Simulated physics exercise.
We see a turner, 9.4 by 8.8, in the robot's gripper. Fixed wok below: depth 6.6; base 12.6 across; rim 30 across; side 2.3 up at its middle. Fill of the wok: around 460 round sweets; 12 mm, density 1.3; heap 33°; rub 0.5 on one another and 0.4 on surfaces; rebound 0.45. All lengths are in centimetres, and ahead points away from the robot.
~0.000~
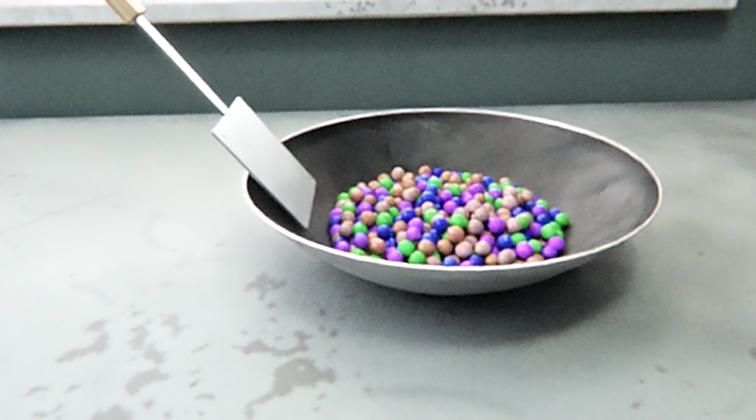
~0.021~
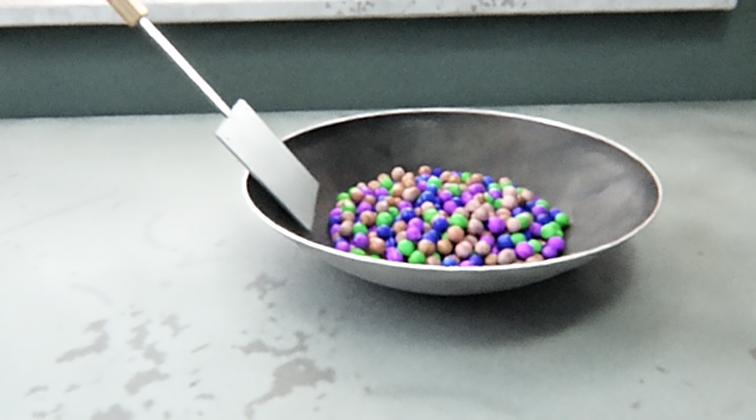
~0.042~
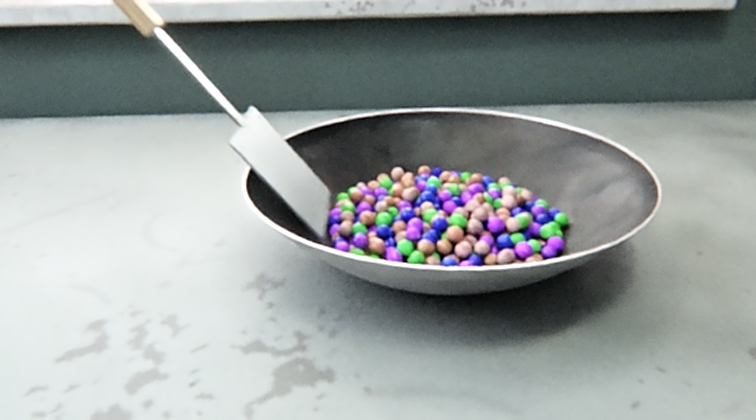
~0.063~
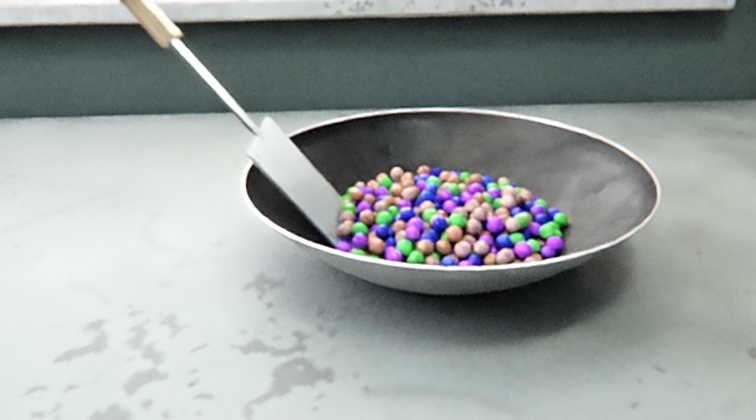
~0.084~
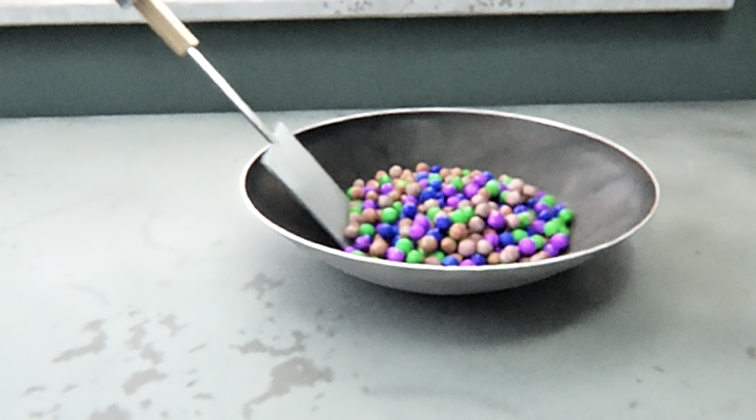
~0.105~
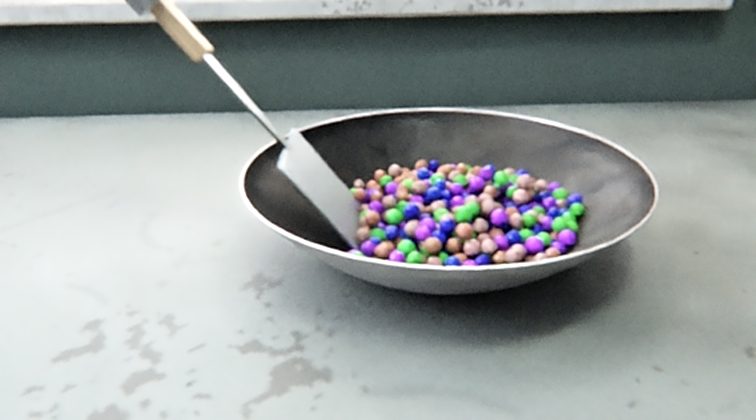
The clip opens on a dark wok of green, blue, purple and tan balls on a gray counter, a turner tilted inside its left rim. The turner slides a short way right and slightly down, meeting the pile, and the balls shift and bunch slightly to the right.
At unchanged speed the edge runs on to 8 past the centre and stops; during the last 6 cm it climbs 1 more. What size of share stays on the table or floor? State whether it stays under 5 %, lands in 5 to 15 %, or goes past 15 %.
It stays under 5 %.
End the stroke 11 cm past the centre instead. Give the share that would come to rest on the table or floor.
Then roughly 25 percent would finish on the table or floor.
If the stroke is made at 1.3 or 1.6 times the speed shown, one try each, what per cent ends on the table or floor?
Around 10 per cent, then around 15 per cent, would end on the table or floor.
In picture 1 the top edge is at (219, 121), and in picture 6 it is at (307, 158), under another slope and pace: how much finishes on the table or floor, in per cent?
Around 10 per cent finishes on the table or floor.
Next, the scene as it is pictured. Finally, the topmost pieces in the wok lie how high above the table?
Some 8.5 cm above the table.
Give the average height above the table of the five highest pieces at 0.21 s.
Around 5 cm above the table.
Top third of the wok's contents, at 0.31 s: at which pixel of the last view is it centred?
Centre: Approx. (559, 187) in the last view.
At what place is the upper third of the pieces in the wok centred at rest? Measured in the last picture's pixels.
Close to pixel (579, 176).
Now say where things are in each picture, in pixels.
The first frame shows turner top edge at (226, 114), sloping 53°; upper third of the load around (443, 211), from x 335 to 560, top at y 175; 456 in the wok.
The second frame shows turner top edge at (229, 116), sloping 53°; upper third of the load around (443, 211), from x 335 to 560, top at y 175.
The third frame shows turner top edge at (243, 124), sloping 53°; upper third of the load around (442, 211), from x 335 to 560, top at y 175.
The fourth frame shows turner top edge at (258, 134), sloping 53°; upper third of the load around (442, 211), from x 340 to 560, top at y 170.
The fifth frame shows turner top edge at (273, 141), sloping 53°; upper third of the load around (452, 209), from x 350 to 565, top at y 170.
The sixth frame shows turner top edge at (287, 147), sloping 53°; upper third of the load around (467, 204), from x 355 to 575, top at y 165; 456 in the wok.
After 0.21 s, sloping 53°, highest piece 6 above the table; 456 in the wok.
After 0.31 s, sloping 53°, highest piece 7 above the table; 456 in the wok.
After 0.56 s, sloping 53°, highest piece 8 above the table; 445 in the wok, 6 on the table or floor, 5 on the blade or in flight.
After 1.61 s, sloping 53°, highest piece 8 above the table; 445 in the wok, 11 on the table or floor.
At rest, 445 in the wok, 11 on the table or floor. That is 2 % on the table or floor.
